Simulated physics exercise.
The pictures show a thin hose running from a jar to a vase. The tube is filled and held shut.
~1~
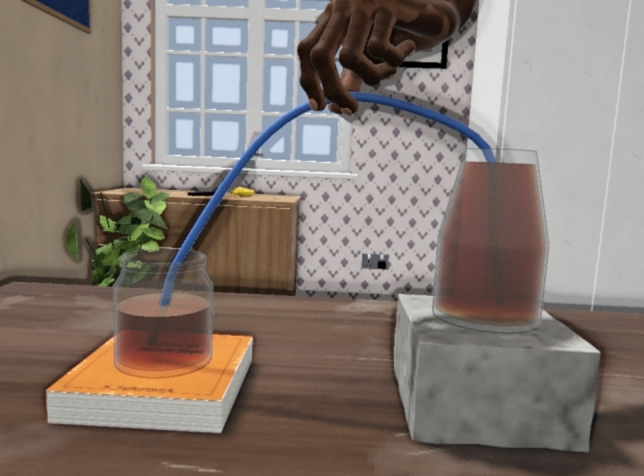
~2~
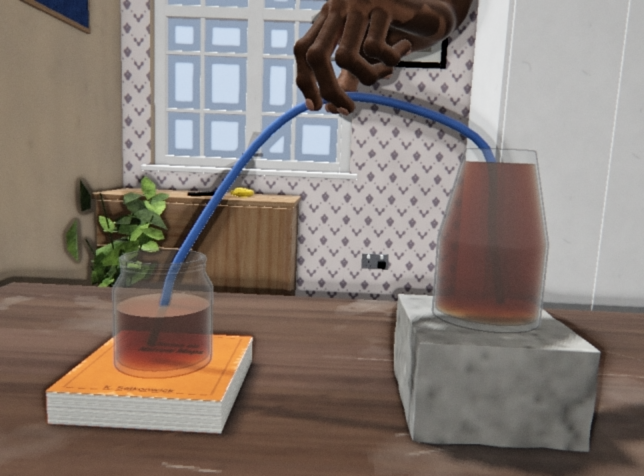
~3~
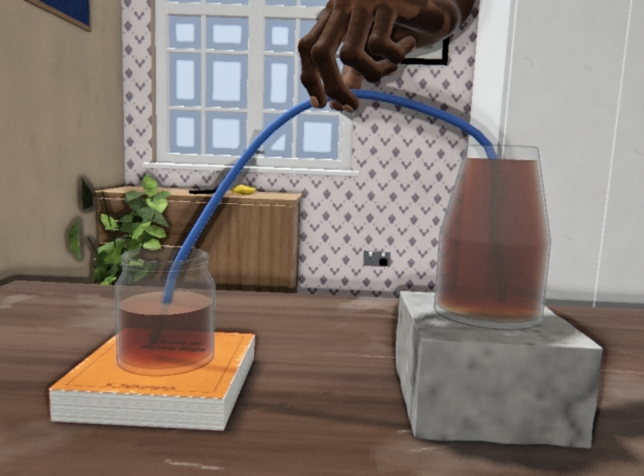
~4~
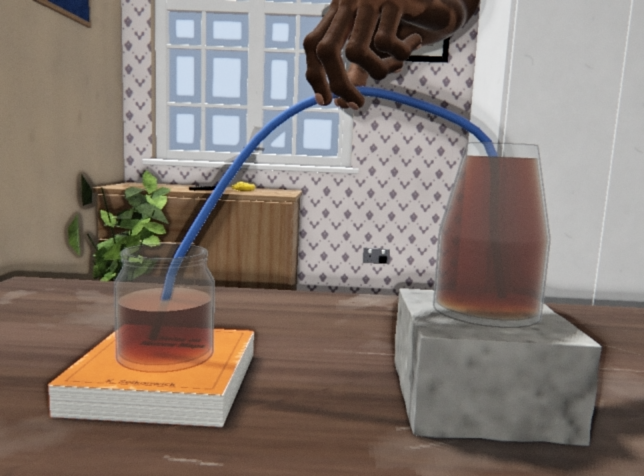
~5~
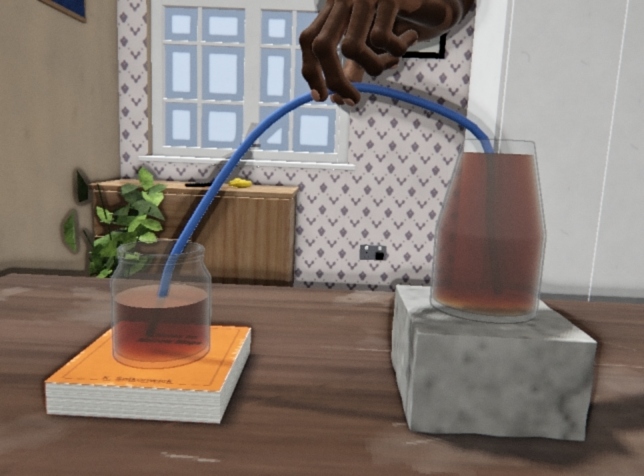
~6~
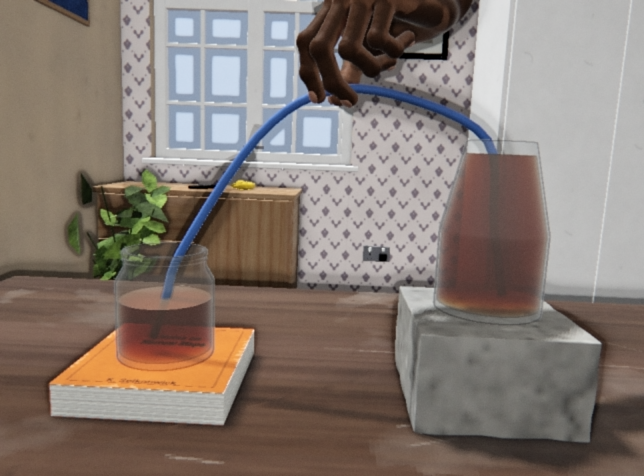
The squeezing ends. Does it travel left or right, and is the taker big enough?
It moves to the left, and the receiving one spills over.
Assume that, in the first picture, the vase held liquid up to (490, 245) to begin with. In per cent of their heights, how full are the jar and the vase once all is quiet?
The first ends near 95 per cent and the second near 20 per cent.
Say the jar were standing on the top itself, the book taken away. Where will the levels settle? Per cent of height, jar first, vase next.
In the order asked, close to 100 and 10 out of a hundred.
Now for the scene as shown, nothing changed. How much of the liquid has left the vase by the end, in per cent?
Reading: Close to 70 percent.
Soon after, the jar is nearly full; the vase is about two thirds full.
Later, the jar is full to the brim; the vase is about a third full; some has gone over the lower rim.
In the end, the jar is full to the brim; the vase is about a quarter full; some has gone over the lower rim; the two surfaces are level.
